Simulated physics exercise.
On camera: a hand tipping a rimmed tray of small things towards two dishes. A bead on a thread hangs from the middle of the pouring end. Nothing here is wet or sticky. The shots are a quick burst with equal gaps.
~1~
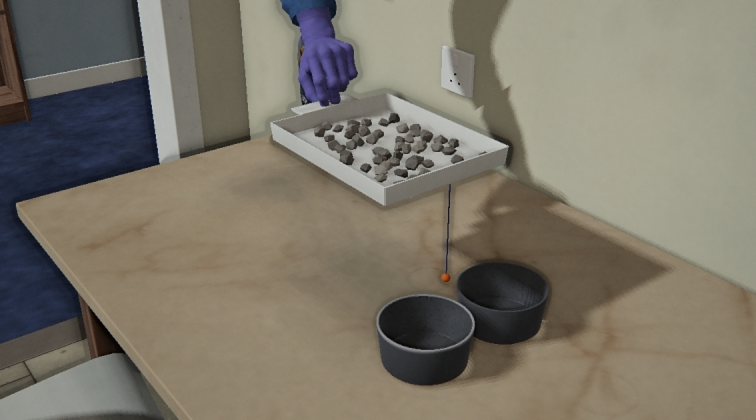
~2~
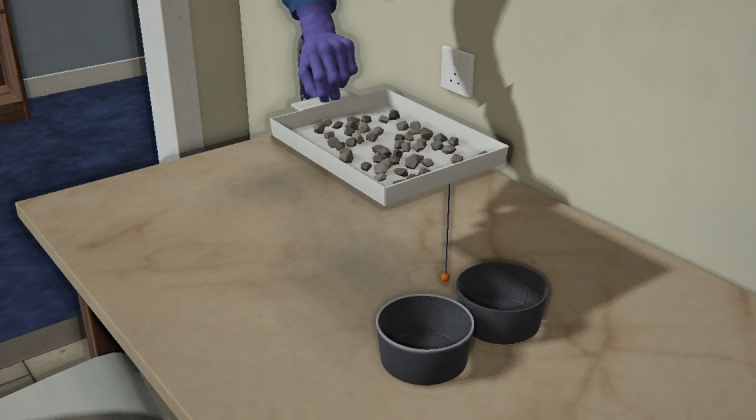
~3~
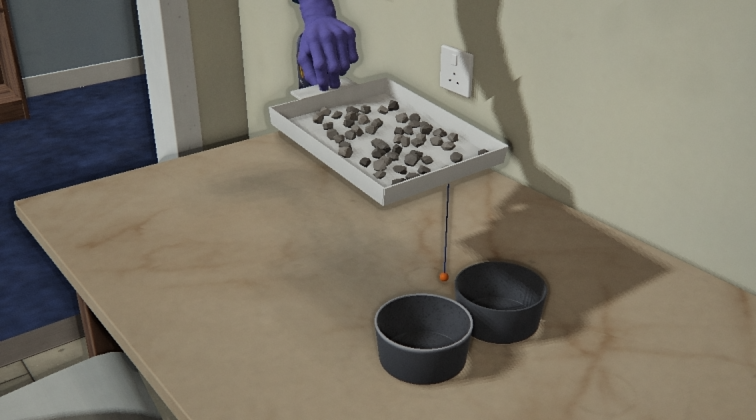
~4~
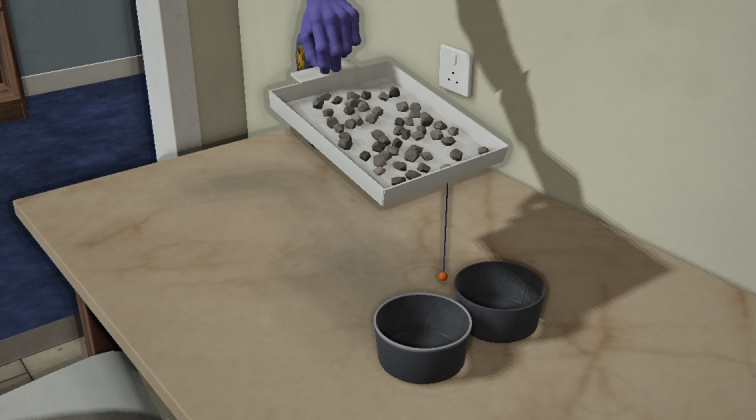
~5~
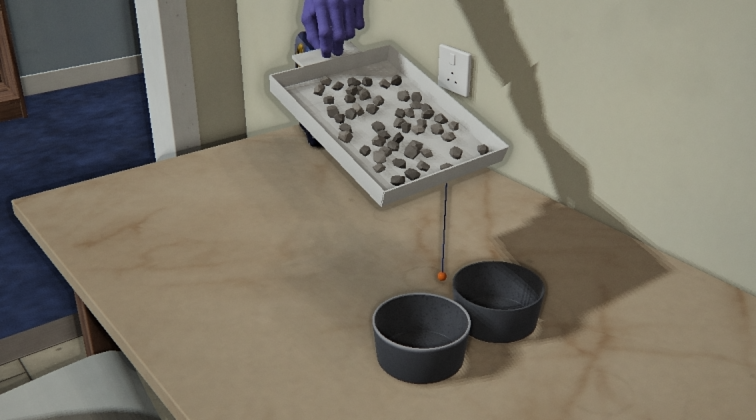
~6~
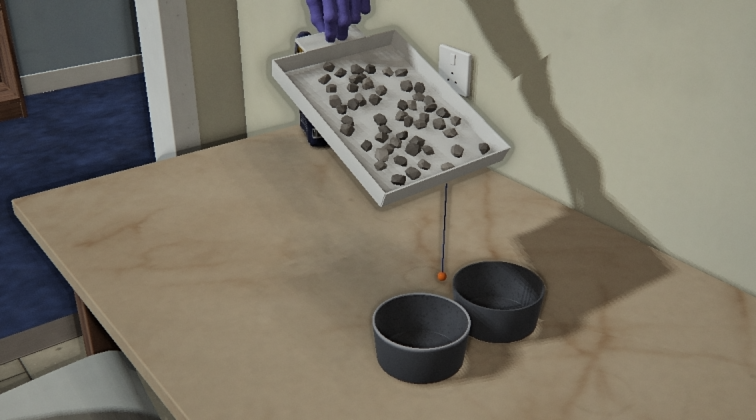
A purple hand steadily raises the far end of a white rimmed tray above a tan, marble-patterned tabletop beside a pale wall, seen from above at an angle. The tray holds scattered grey-brown bits of gravel, with an orange bead hanging on a thread from its near end by two dark round dishes. The tray's slope steepens from level, its near end staying low, while the camera stays nearly still.
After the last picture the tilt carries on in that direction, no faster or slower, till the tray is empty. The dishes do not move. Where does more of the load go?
More goes to the left-hand dish.
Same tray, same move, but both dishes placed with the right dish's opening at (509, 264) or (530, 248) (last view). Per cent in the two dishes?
In turn 30 and 0 in a hundred.
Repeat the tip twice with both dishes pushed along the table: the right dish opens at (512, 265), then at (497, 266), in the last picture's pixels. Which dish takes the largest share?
First the left dish, then the left dish.
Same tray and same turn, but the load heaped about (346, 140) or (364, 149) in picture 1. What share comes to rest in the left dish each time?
First some 70, then 60 per cent.
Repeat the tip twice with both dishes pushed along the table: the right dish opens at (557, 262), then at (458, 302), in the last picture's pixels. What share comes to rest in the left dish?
Roughly 30 per cent, and 10 per cent.
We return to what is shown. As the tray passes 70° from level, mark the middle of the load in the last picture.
At about (440, 169).
Soon, tray tipped steeply; nearly all on the tray; a stray few in the air.
A while on, tray tipped past a quarter turn; about two thirds on the tray; a small part in the left dish; a stray few in the right dish; a small part outside both; about a quarter in the air.
Towards the end, tray tipped past a quarter turn; about half in the left dish; about a quarter in the right dish; about a quarter outside both.
Finally, tray tipped past a quarter turn; about half in the left dish; about a quarter in the right dish; about a quarter outside both.
